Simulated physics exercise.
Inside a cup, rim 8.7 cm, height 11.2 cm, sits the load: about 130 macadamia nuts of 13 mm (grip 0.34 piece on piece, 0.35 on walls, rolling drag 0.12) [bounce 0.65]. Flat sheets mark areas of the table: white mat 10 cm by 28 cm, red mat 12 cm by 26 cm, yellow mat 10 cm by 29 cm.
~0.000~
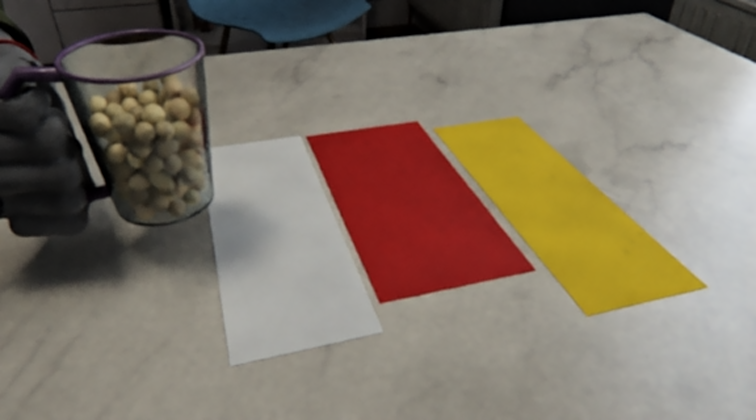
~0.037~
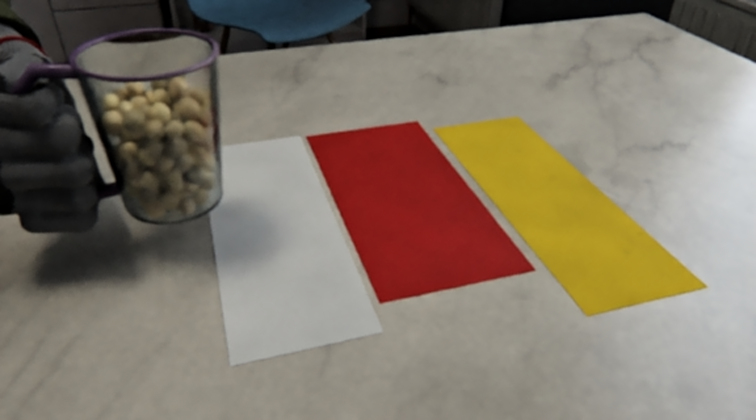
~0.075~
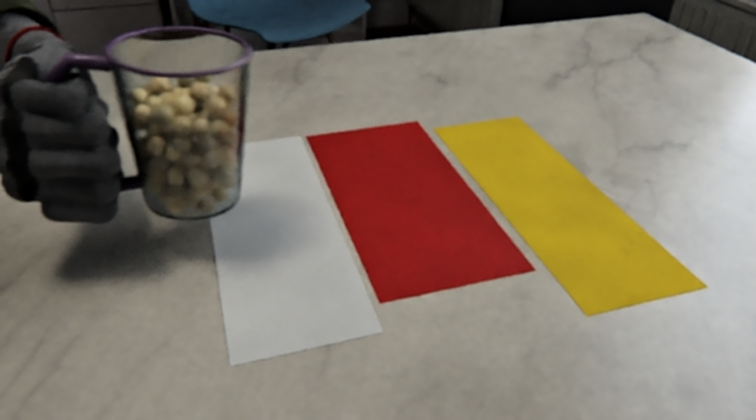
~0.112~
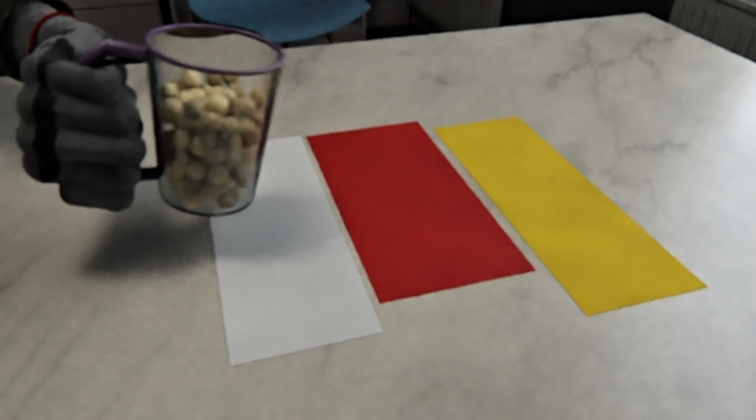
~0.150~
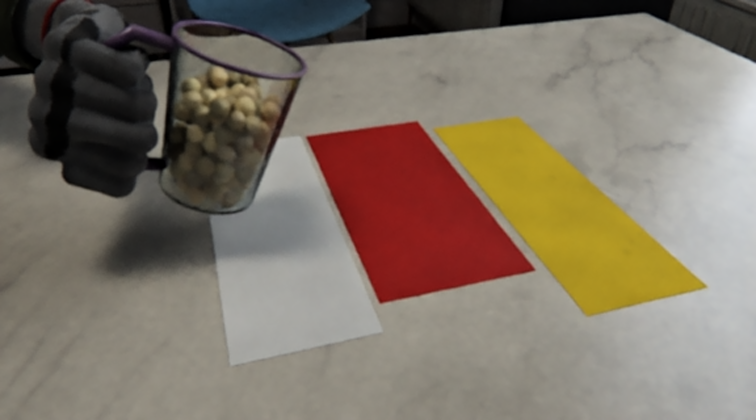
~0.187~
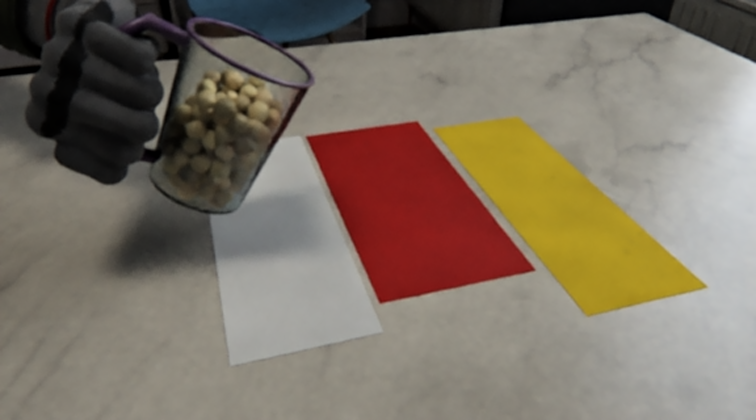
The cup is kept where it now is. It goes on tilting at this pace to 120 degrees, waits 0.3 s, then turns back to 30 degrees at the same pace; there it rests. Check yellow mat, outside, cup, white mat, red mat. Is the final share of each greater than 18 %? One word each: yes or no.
Yellow mat: No. Off the mats: No. Cup: No. White mat: Yes. Red mat: Yes.
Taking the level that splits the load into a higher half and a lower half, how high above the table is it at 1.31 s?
Around 0 cm above the table.
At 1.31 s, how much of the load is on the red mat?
50 %.
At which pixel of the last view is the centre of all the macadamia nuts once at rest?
(359, 201).
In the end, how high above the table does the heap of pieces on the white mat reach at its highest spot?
Around 1.5 cm above the table.
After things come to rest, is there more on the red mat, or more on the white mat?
Outcome: Greater share on the red mat.
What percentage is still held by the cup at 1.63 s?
Close to 0 per cent of the load is still held.
After 0.62 s, tilt 119 degrees; cup 85 %, white mat 15 %; middle of all pieces on or above the table near (233, 146).
After 0.98 s, tilt 119 degrees; white mat 35 %, red mat 55 %; middle of all pieces on or above the table near (358, 199).
After 1.31 s, tilt 54 degrees; yellow mat 5 %, outside 10 %, white mat 30 %, red mat 50 %; middle of all pieces on or above the table near (374, 200).
After 1.63 s, tilt 30 degrees; yellow mat 5 %, outside 10 %, white mat 30 %, red mat 50 %; middle of all pieces on or above the table near (375, 200).
By 1.9 s all is still; yellow mat 5 %, outside 10 %, cup 0 %, white mat 30 %, red mat 50 %.
